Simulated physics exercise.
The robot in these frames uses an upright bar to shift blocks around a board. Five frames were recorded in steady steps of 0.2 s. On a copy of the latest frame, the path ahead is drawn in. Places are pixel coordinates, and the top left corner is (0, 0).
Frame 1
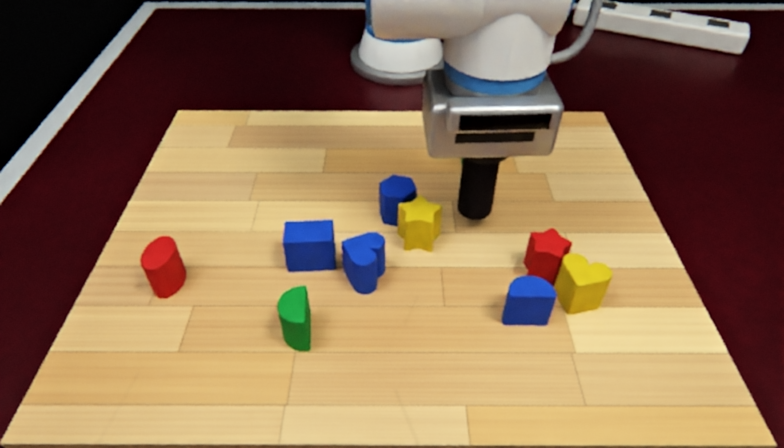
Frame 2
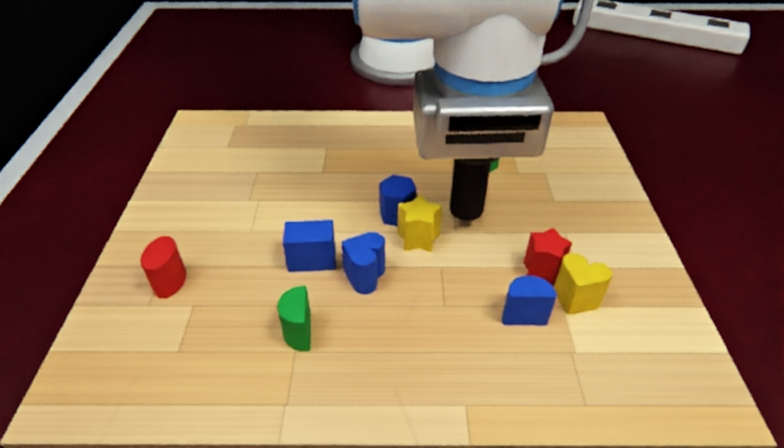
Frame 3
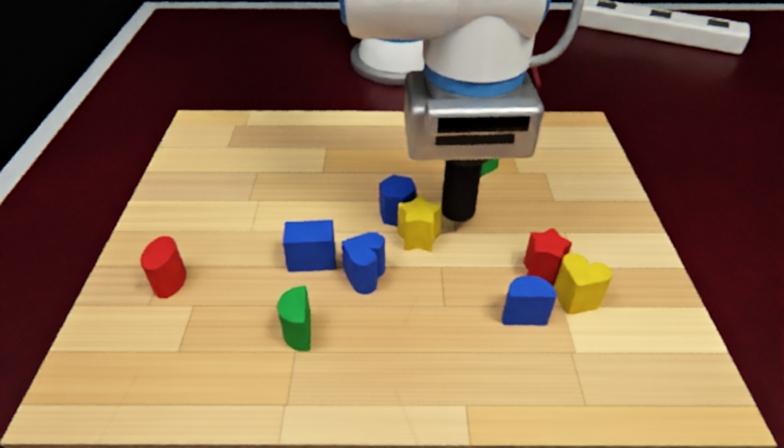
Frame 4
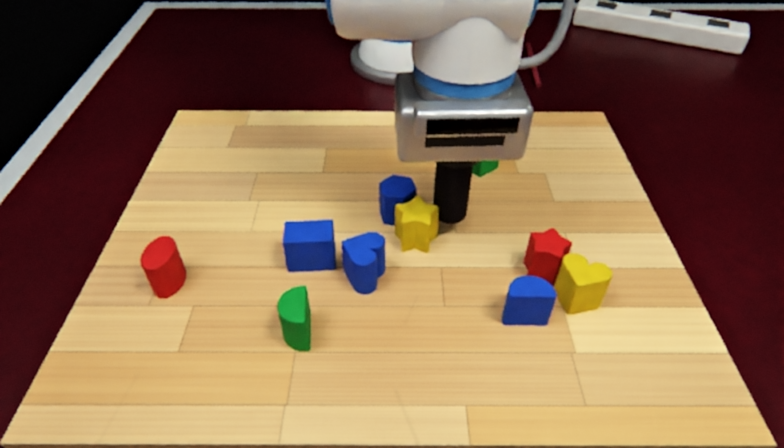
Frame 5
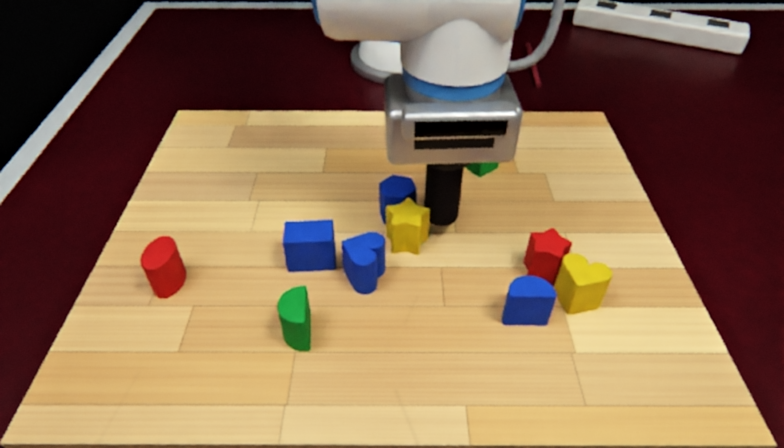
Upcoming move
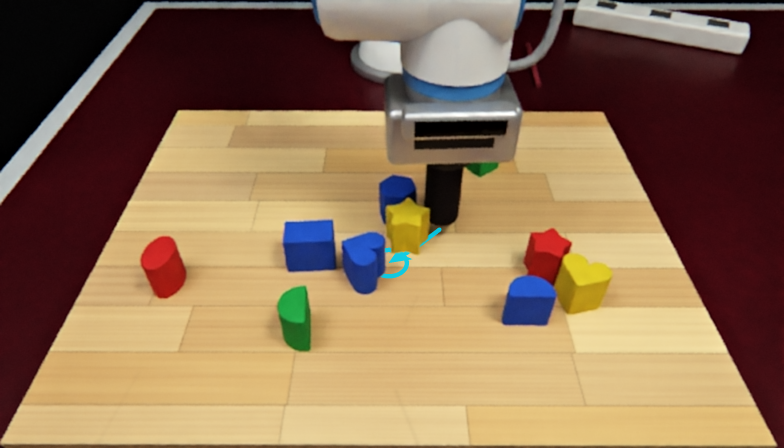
On the wooden board, the robot's black bar moves left and nudges the yellow star left.
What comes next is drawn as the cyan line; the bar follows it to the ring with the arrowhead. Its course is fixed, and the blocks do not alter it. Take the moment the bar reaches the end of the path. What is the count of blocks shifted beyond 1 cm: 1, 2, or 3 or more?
The answer will be two.
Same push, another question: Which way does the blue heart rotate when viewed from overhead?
Against the clock.
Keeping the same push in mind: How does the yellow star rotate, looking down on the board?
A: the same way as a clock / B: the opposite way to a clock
A
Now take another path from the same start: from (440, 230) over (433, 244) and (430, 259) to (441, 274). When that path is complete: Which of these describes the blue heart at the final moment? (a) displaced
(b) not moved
Choice b: Not moved.
Drawn move, from (440, 230) via (417, 247), ending at (389, 263).
The first path, step by step. Halfway along, bar at (417, 233); blue heart at (360, 248); yellow star at (383, 218), turned 45° clockwise.
At the end, bar at (389, 249); blue heart at (350, 252), turned 35° anticlockwise; blue hexagon still; yellow star at (358, 221), turned 75° clockwise.
